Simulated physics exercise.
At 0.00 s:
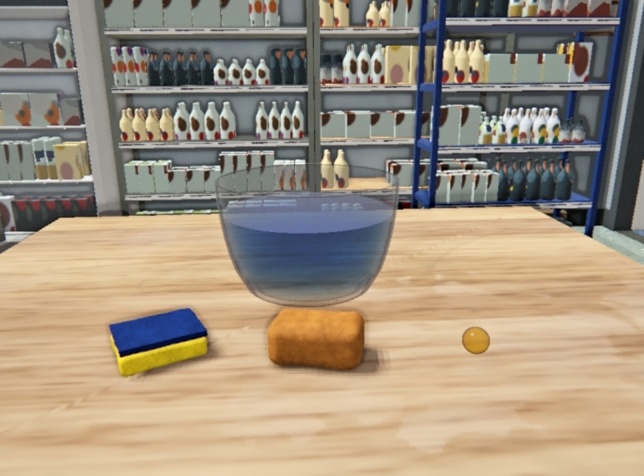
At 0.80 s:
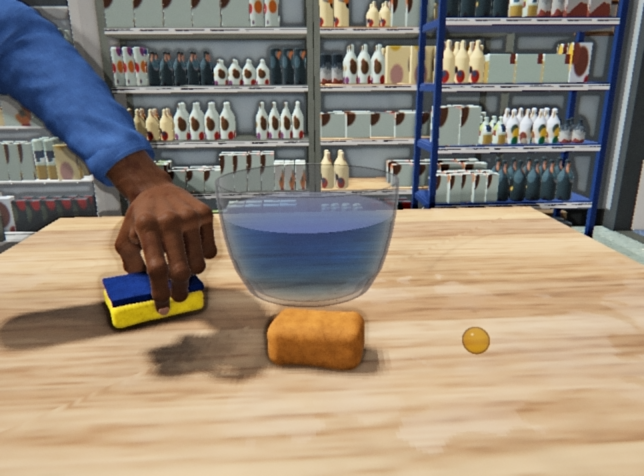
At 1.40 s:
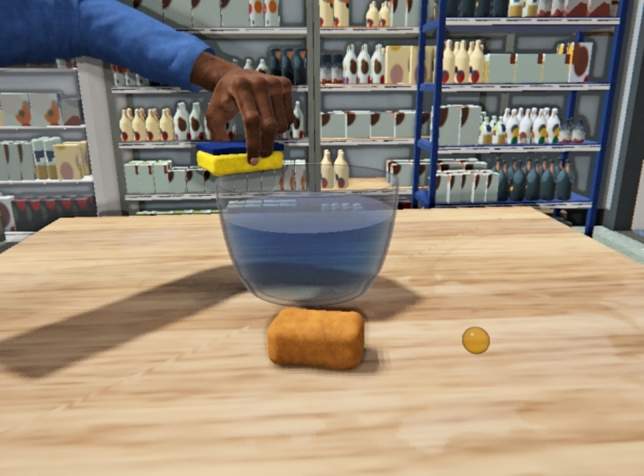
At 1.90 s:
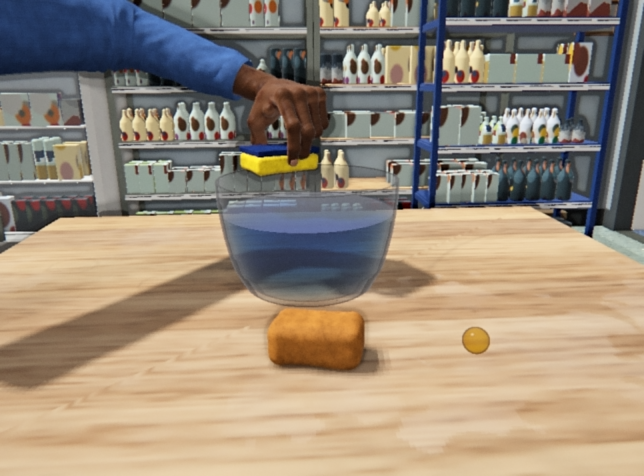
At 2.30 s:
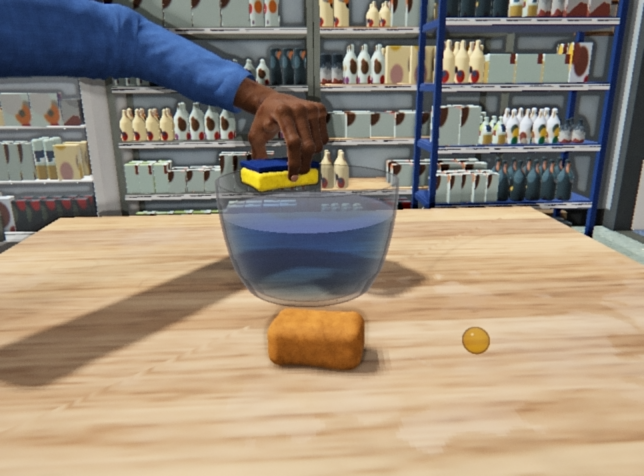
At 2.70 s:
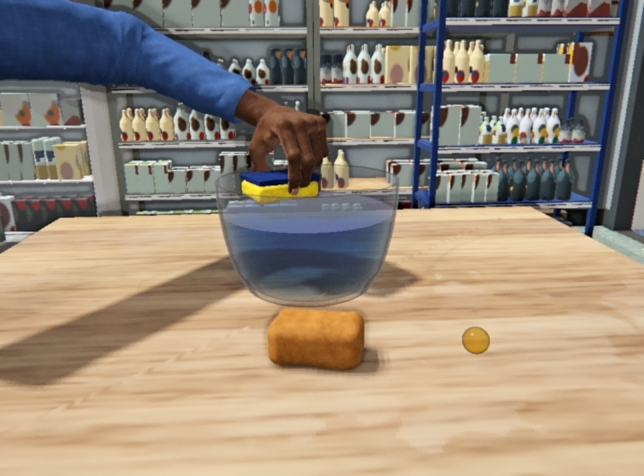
An arm in a blue sleeve reaches in from the left over a pale wooden table, seen from a fixed, slightly raised front view with stocked shelves behind. A blue and yellow sponge, an orange-brown bread roll and a small amber marble sit left to right before a clear basin of blue water. The hand grips the sponge, lifts it rightward above the basin, and lowers it to just over the water.
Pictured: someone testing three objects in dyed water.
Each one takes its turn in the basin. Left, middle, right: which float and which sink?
Taking them in turn, the left one keeps afloat, the middle one keeps afloat and the right one goes under.
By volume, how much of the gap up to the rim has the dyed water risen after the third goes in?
Close to 6 percent of that free room.
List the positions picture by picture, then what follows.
The first frame shows the row from the left; sponge (159, 340); bread roll (317, 337); glass marble (476, 340).
The second frame shows a hand picks up the sponge; sponge (153, 295); glass marble (476, 340).
In the third frame, it is carried over; sponge (240, 156); bread roll (317, 337).
In the fourth frame, it is above the basin; sponge (279, 158); glass marble (476, 340).
The fifth frame shows it comes down; sponge (280, 173); bread roll (317, 337).
In the sixth frame, it is just over the surface; sponge (280, 185); bread roll (317, 337); glass marble (476, 340).
Around 4.0 s, the sponge bobs at the top.
Around 8.0 s, the bread roll bobs at the top.
Around 12.0 s, the glass marble ends at the bottom; afloat, sponge and bread roll.
